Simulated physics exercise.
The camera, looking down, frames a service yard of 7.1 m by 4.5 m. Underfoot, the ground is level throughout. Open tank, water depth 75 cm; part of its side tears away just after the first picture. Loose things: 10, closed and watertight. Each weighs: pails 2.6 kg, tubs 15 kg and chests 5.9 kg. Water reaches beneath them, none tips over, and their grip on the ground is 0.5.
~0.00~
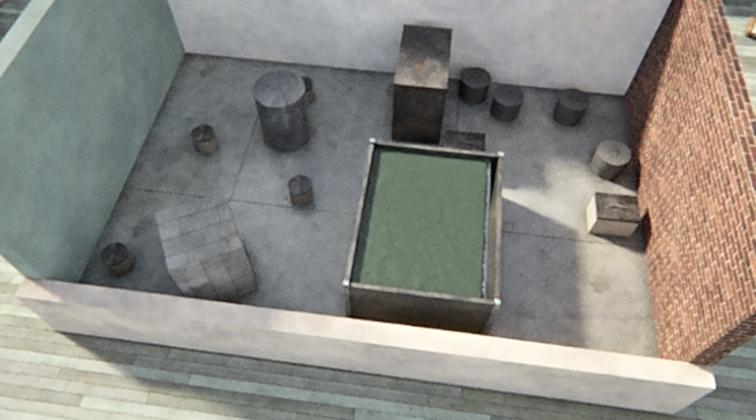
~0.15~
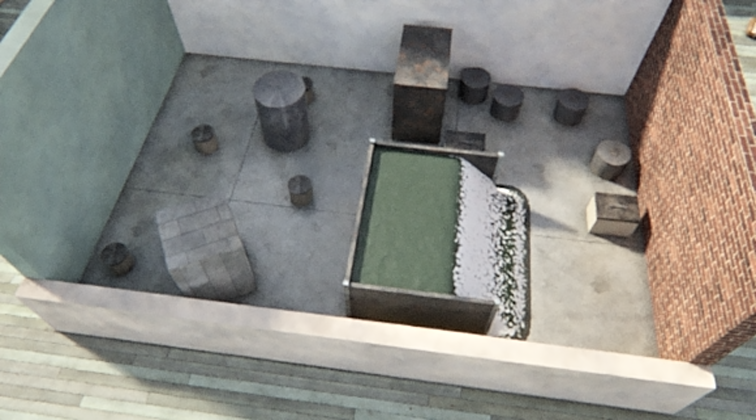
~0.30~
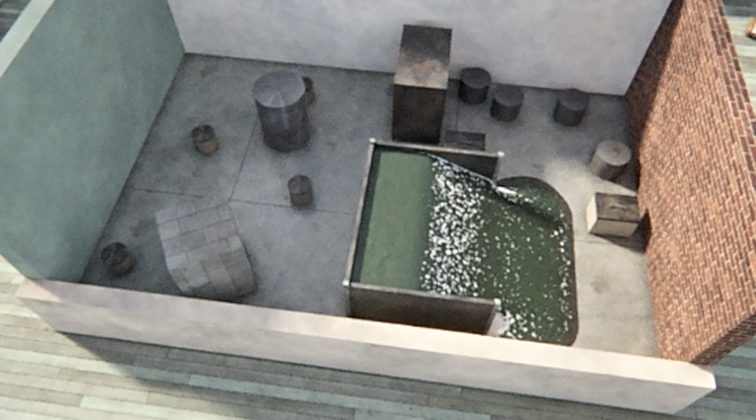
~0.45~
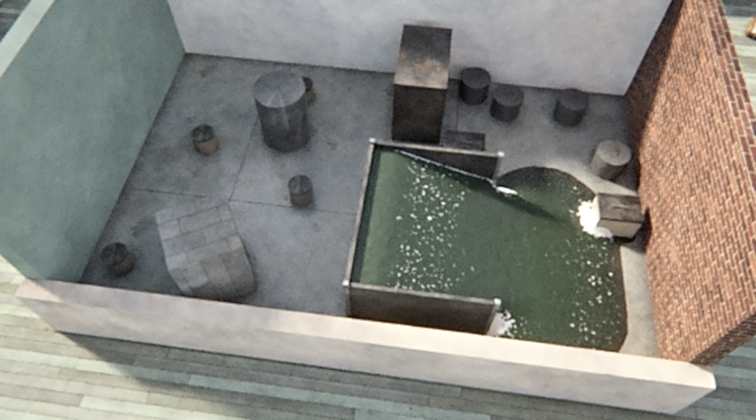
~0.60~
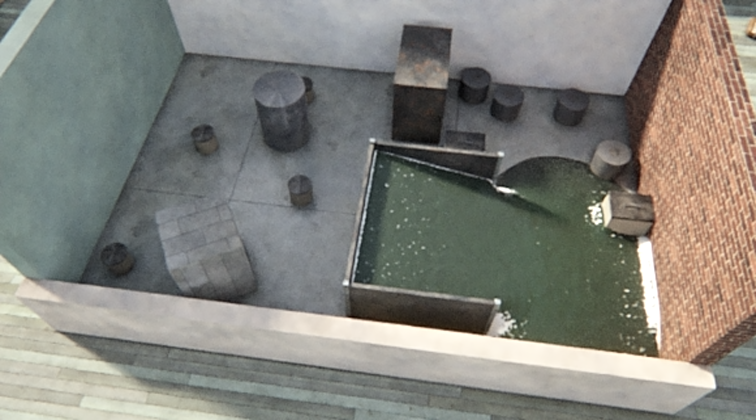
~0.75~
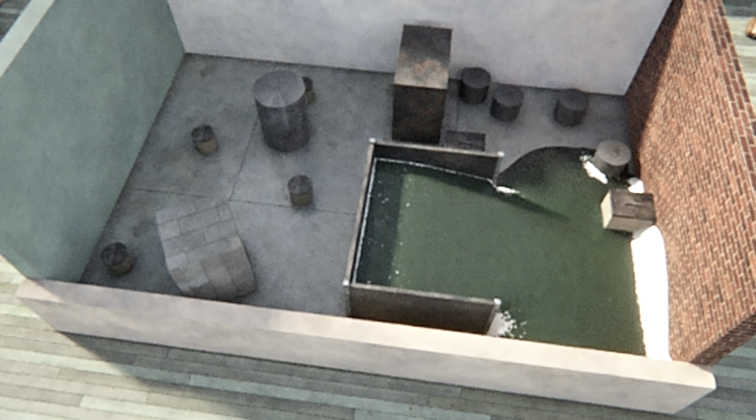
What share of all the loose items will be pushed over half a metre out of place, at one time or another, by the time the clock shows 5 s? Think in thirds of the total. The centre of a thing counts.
My guess is it is going to land in the middle band.
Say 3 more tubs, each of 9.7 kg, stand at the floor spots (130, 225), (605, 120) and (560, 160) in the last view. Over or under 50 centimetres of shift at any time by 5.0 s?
Order as listed: Inside half a metre / beyond half a metre / beyond half a metre.
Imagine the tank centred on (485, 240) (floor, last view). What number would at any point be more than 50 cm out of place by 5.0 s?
The answer would then be 7.
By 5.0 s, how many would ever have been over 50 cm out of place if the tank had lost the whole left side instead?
That gives 4 of them.
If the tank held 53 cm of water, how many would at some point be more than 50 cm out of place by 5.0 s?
Count under that change: 5.
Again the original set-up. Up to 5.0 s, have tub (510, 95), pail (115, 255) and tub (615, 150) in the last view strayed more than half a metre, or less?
Taking them in turn, the answers are greater, smaller and greater.
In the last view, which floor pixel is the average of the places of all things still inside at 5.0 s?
Somewhere near (384, 157).
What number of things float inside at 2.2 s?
2 at that moment.
After 1.1 s 0 of 10 are over 50 cm from their spots; 1 afloat.
After 2.2 s 2 of 10 are over 50 cm from their spots; 2 afloat.
After 3.5 s 4 of 10 are over 50 cm from their spots; 5 afloat.
After 5.0 s 5 of 10 are over 50 cm from their spots, and 5 have been at some point; 6 afloat.
